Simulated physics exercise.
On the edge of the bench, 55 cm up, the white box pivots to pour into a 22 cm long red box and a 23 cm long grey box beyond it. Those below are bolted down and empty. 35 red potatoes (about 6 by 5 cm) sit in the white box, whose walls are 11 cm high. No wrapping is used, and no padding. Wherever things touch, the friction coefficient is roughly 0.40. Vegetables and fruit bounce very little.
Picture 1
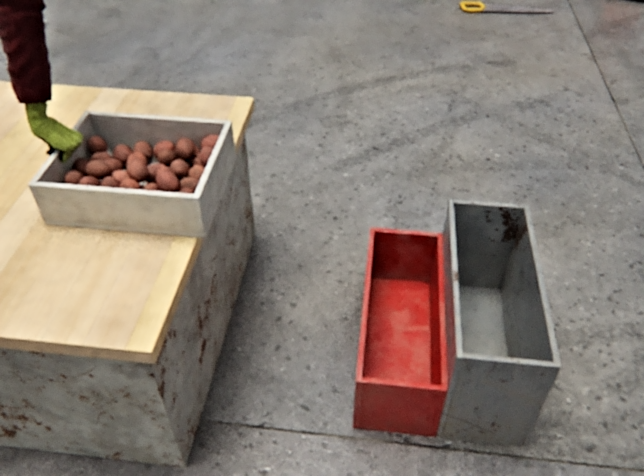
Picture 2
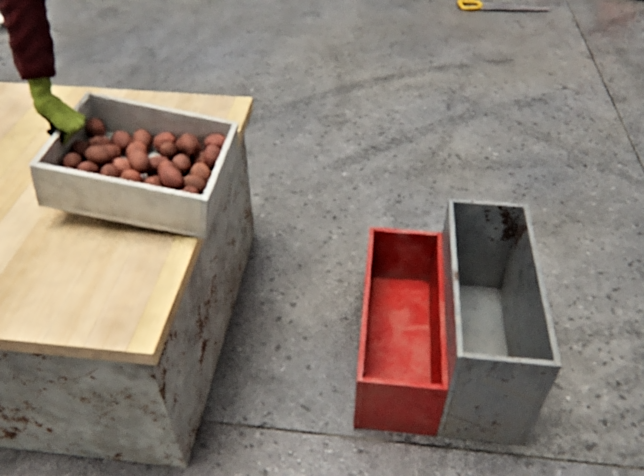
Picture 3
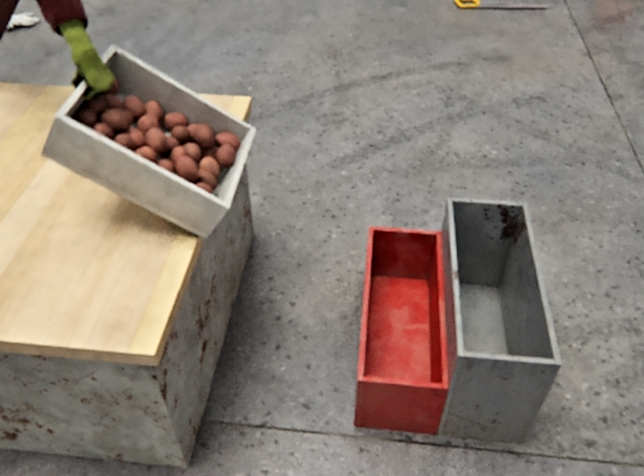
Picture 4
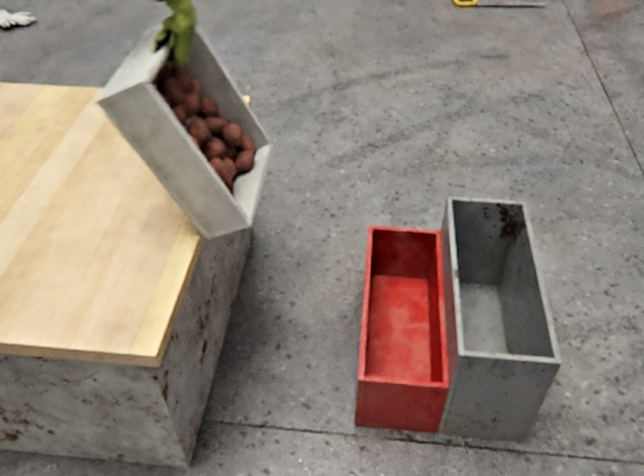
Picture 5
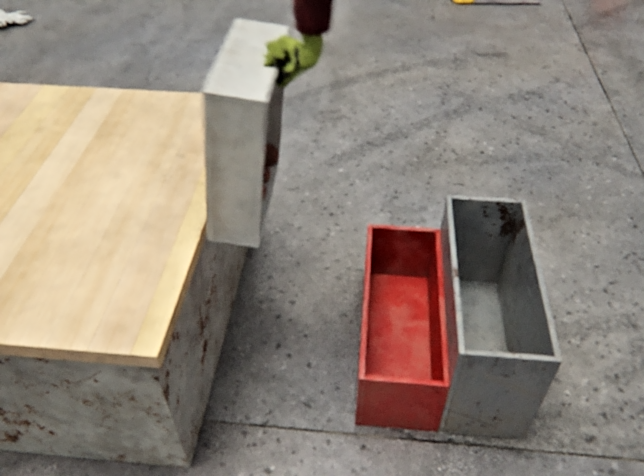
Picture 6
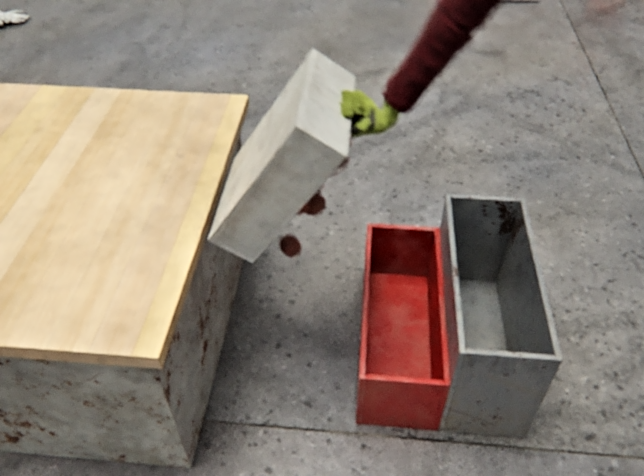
On a wooden-topped bench beside a red box and a grey box on a concrete floor, a green-gloved hand tilts a white box of red potatoes over the bench's edge until it is past upright and a few potatoes drop out.
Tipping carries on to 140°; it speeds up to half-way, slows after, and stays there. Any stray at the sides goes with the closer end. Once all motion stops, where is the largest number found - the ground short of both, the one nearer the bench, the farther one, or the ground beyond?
Largest number: Before.
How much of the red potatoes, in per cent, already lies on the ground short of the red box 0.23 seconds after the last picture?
Around 30 per cent at that point.
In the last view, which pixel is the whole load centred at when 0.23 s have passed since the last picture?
Somewhere near (353, 311) in the last picture's pixels.
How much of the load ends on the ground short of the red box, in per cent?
60 %.
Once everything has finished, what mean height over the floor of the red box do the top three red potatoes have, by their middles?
Roughly 3 centimetres.
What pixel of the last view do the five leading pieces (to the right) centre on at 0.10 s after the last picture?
I'd put their middle close to (407, 212).
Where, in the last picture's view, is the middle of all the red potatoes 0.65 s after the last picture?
I'd place it close to (349, 338) in the last view.
Then, 0.10 s after the last picture, tilt 138°; 3 still in the white box and 32 in the air.
Then, 0.23 s after the last picture, tilt 140°; 11 in the red box, 10 on the ground short of the red box and 14 in the air.
Then, 0.42 s after the last picture, tilt 140°; 14 in the red box, 16 on the ground short of the red box and 5 in the air.
Outcome (0.65 s after the last picture), 14 in the red box and 21 on the ground short of the red box.
